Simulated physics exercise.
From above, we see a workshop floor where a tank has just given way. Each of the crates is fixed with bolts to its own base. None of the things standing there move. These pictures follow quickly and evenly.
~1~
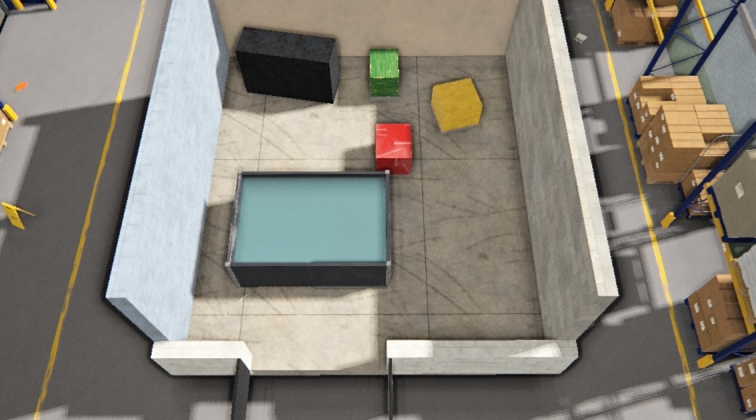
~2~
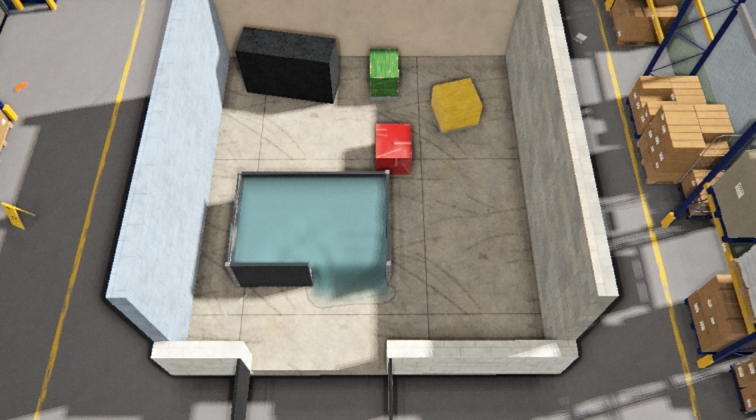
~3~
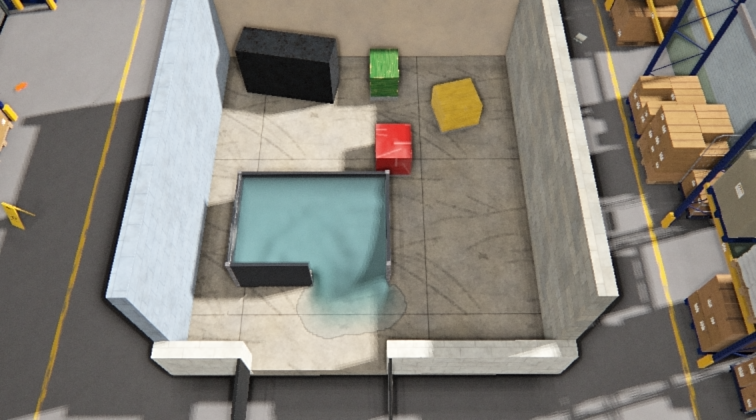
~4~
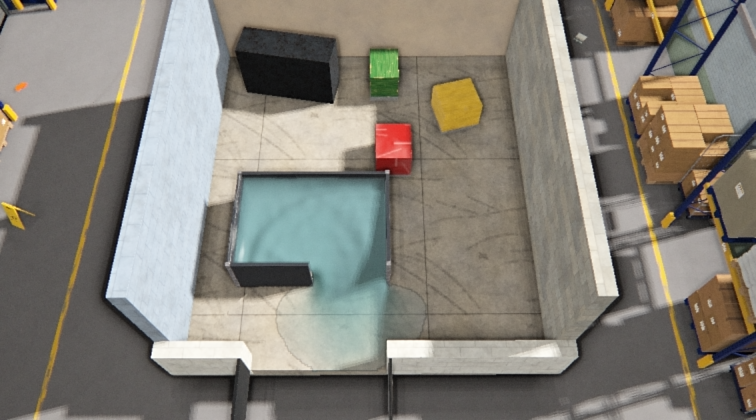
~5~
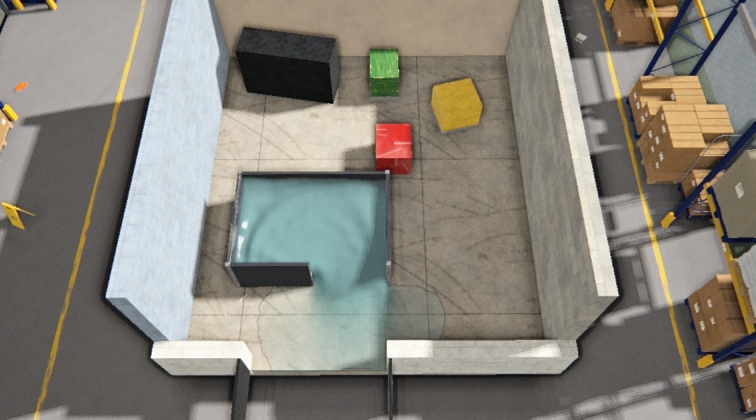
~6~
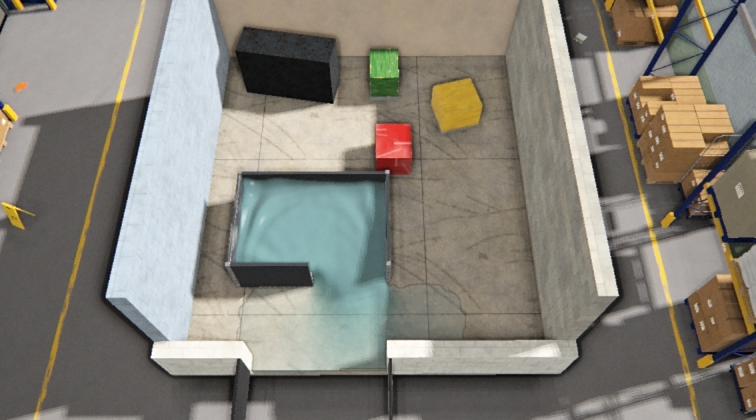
A full water tank opens at its front right, and water spreads across the floor.
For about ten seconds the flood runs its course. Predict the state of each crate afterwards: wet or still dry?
Afterwards, the yellow crate is wet; the green crate is still dry; the red crate is wet.
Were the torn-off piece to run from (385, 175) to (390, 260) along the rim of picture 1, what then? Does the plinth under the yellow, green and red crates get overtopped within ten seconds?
Yellow: Reached; green: Reached; red: Reached.
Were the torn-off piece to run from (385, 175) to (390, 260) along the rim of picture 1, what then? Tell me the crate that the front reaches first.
Answer: The red one.
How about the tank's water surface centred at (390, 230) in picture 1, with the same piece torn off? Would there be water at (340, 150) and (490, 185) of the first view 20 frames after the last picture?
In that order: Free of water, covered.
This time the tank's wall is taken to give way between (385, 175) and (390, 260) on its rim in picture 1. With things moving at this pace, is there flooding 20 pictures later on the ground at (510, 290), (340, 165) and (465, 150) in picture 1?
Those three places would be soaking, still unsoaked and soaking, in that order.
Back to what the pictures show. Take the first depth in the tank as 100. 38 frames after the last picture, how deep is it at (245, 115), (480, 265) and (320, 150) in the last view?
Estimate: 0, 4, 0 %.
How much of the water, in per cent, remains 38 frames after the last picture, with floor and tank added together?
44 in a hundred.
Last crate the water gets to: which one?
My pick is the one in green.
A moment on, water covers 15 % of the floor; the yellow crate not reached, the green crate not reached, the red crate not reached.
Next, water covers 20 % of the floor; the yellow crate not reached, the green crate not reached, the red crate not reached.
Then, water covers 35 % of the floor; the yellow crate water round its plinth, the green crate not reached, the red crate not reached.
Later, water covers 55 % of the floor; the yellow crate water round its plinth, the green crate water round its plinth, the red crate water round its plinth.
In the end, water covers 80 % of the floor; the yellow crate was topped, the green crate stayed above the water, the red crate was topped.
